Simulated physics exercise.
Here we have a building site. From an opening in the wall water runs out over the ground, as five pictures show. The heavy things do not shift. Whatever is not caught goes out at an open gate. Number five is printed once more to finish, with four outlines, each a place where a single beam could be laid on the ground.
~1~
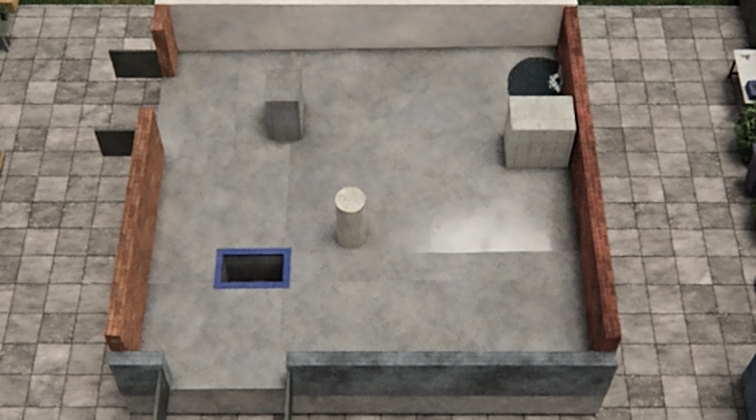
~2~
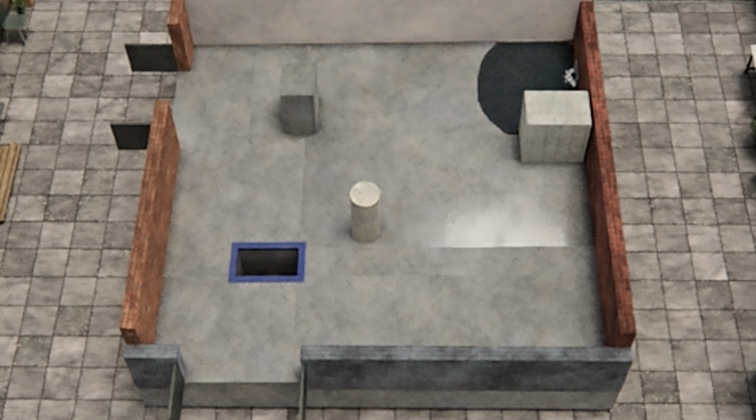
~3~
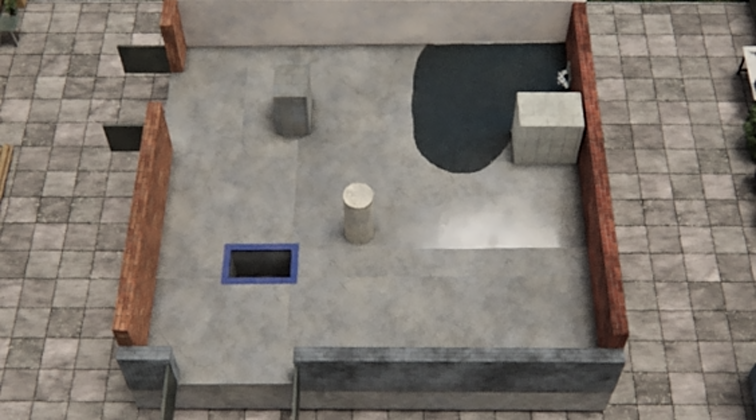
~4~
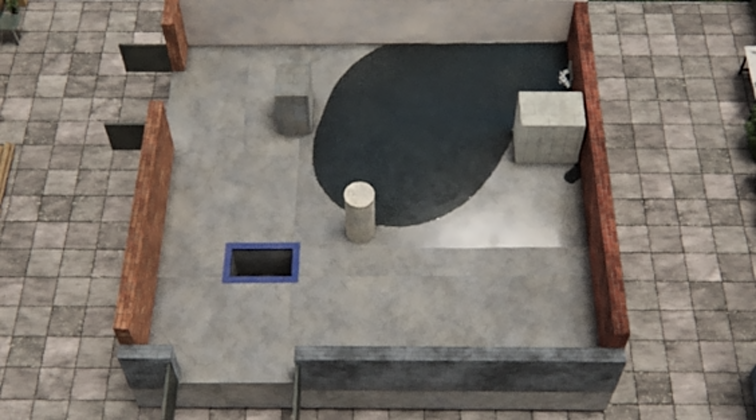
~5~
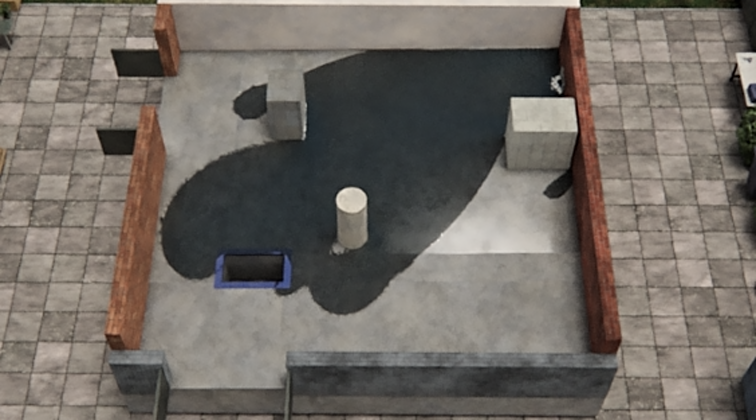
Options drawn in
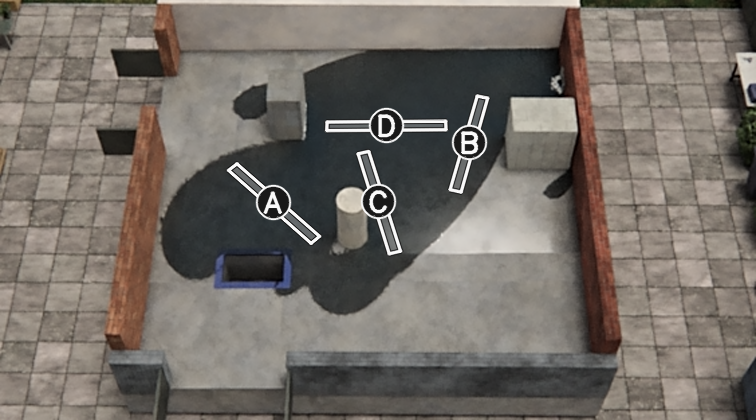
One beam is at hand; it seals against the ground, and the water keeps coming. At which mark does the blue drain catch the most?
D works best here.
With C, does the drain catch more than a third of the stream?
No.
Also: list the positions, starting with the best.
The order is D, B, C, A.
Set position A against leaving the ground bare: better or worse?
Position A is worse.
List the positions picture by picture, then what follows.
The first frame shows outfall at (561, 79); blue drain at (253, 268); open gate at (231, 375); open gate at (170, 114); 2 % of the ground under water, visible out to (516, 86); blue drain still dry.
In the second frame, 7 % of the ground under water, visible out to (481, 91); blue drain still dry.
In the third frame, 15 % of the ground under water, visible out to (437, 161); blue drain still dry.
In the fourth frame, 29 % of the ground under water, visible out to (316, 145); blue drain still dry.
In the fifth frame, 45 % of the ground under water, visible out to (174, 256); blue drain taking water.
In white, A from (232, 167) to (315, 239); B from (455, 190) to (482, 97); C from (363, 152) to (394, 252); D from (326, 126) to (445, 125).
For position A, about 6 % of the stream goes into the blue drain, about 93 % out by the gates.
For position B, about 20 % of the stream goes into the blue drain, about 80 % out by the gates.
For position C, about 14 % of the stream goes into the blue drain, about 85 % out by the gates.
For position D, about 33 % of the stream goes into the blue drain, about 66 % out by the gates.
